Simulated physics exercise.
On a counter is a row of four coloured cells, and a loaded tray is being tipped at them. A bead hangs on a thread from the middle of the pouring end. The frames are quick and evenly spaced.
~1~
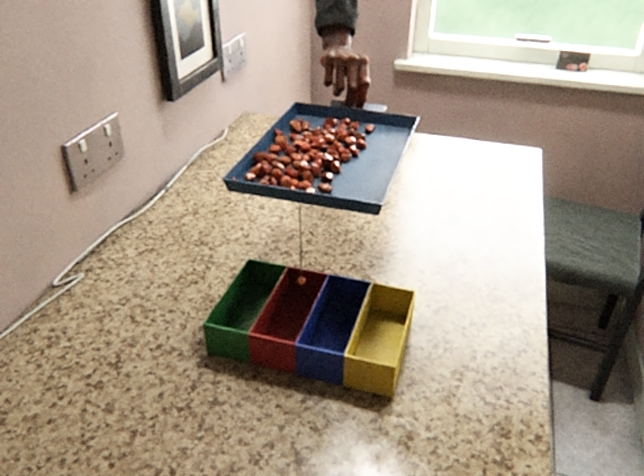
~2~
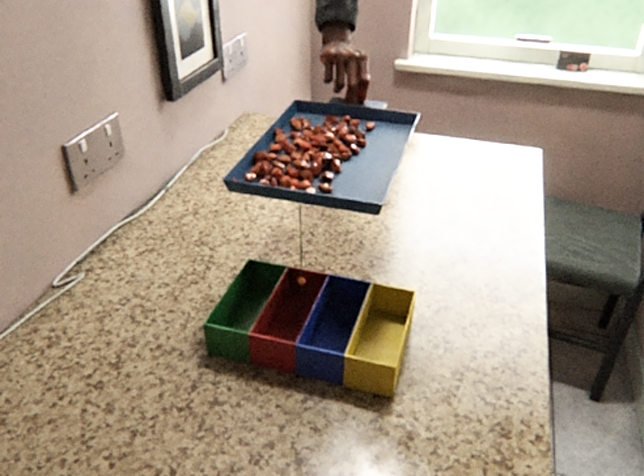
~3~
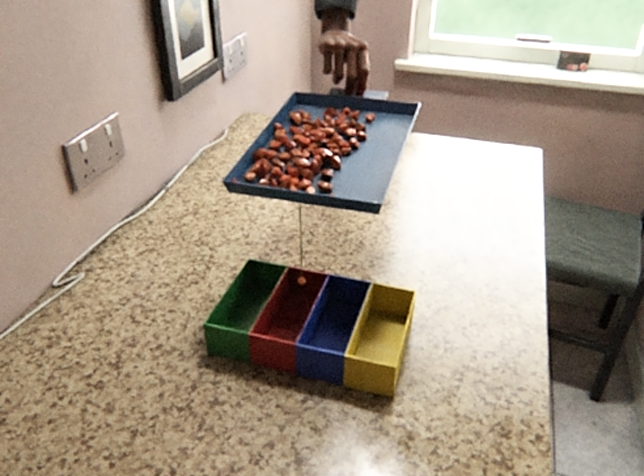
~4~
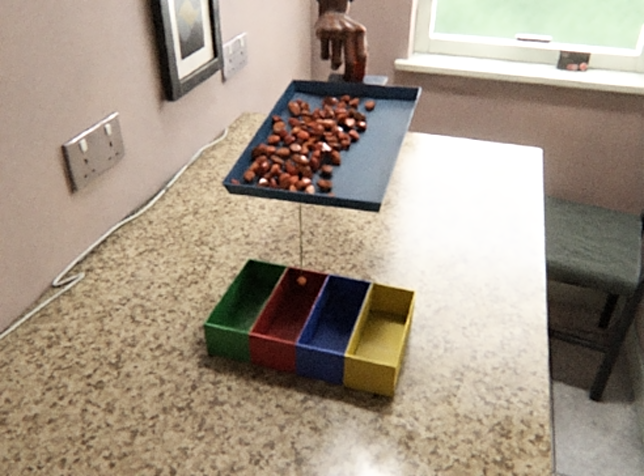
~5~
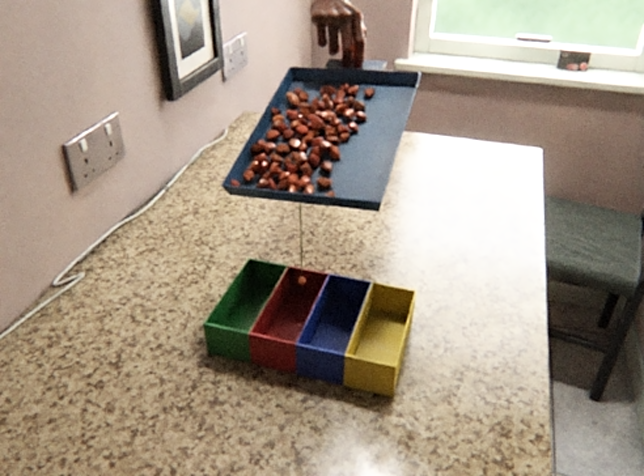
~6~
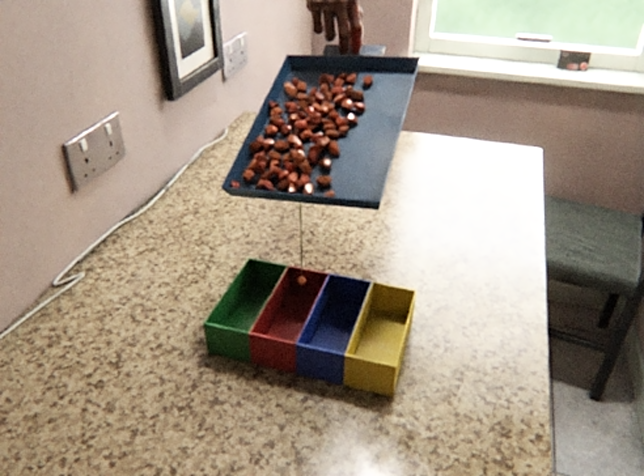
A blue tray loaded with reddish-brown chunks hangs above a speckled counter, seen from a fixed, slightly raised view, with sockets on the pinkish wall at left and a window and chair at right. Below it sit green, red, blue and yellow compartments, left to right, and a small bead on a thread. A dark hand behind steadily raises the tray's far side, tilting it toward the viewer, its near-left corner lowest, while the chunks shift little.
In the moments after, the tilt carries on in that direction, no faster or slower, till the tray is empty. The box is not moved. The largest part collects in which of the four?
In the green cell.
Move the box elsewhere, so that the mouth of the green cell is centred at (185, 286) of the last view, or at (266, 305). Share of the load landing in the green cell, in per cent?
It would be roughly 0 per cent, followed by roughly 40 per cent.
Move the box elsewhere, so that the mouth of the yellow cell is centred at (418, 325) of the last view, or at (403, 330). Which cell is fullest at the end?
That green cell, then that green cell.
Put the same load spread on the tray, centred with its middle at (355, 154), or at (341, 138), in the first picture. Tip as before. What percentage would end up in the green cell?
About 50 and 40 per cent.
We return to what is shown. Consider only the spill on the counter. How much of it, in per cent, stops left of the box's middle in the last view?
Estimate: About 100 per cent.
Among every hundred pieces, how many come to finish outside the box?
Share outside: Near 20 %.
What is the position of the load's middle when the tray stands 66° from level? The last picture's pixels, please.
Somewhere near pixel (271, 159).
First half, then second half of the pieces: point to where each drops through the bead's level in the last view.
Early half (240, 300), late half (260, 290).
Just after the last frame, tray tipped steeply; almost all on the tray; just a few falling or outside the box.
A moment on, tray tipped past a quarter turn; about a tenth on the tray; roughly a third in the green cell; roughly a quarter in the red cell; just a few in the blue cell; roughly a third falling or outside the box.
Further on, tray tipped past a quarter turn; roughly half in the green cell; roughly a quarter in the red cell; about a tenth in the blue cell; roughly a quarter falling or outside the box.
When it is over, tray tipped past a quarter turn; roughly half in the green cell; roughly a quarter in the red cell; about a tenth in the blue cell; not one in the yellow cell; roughly a quarter outside the box.
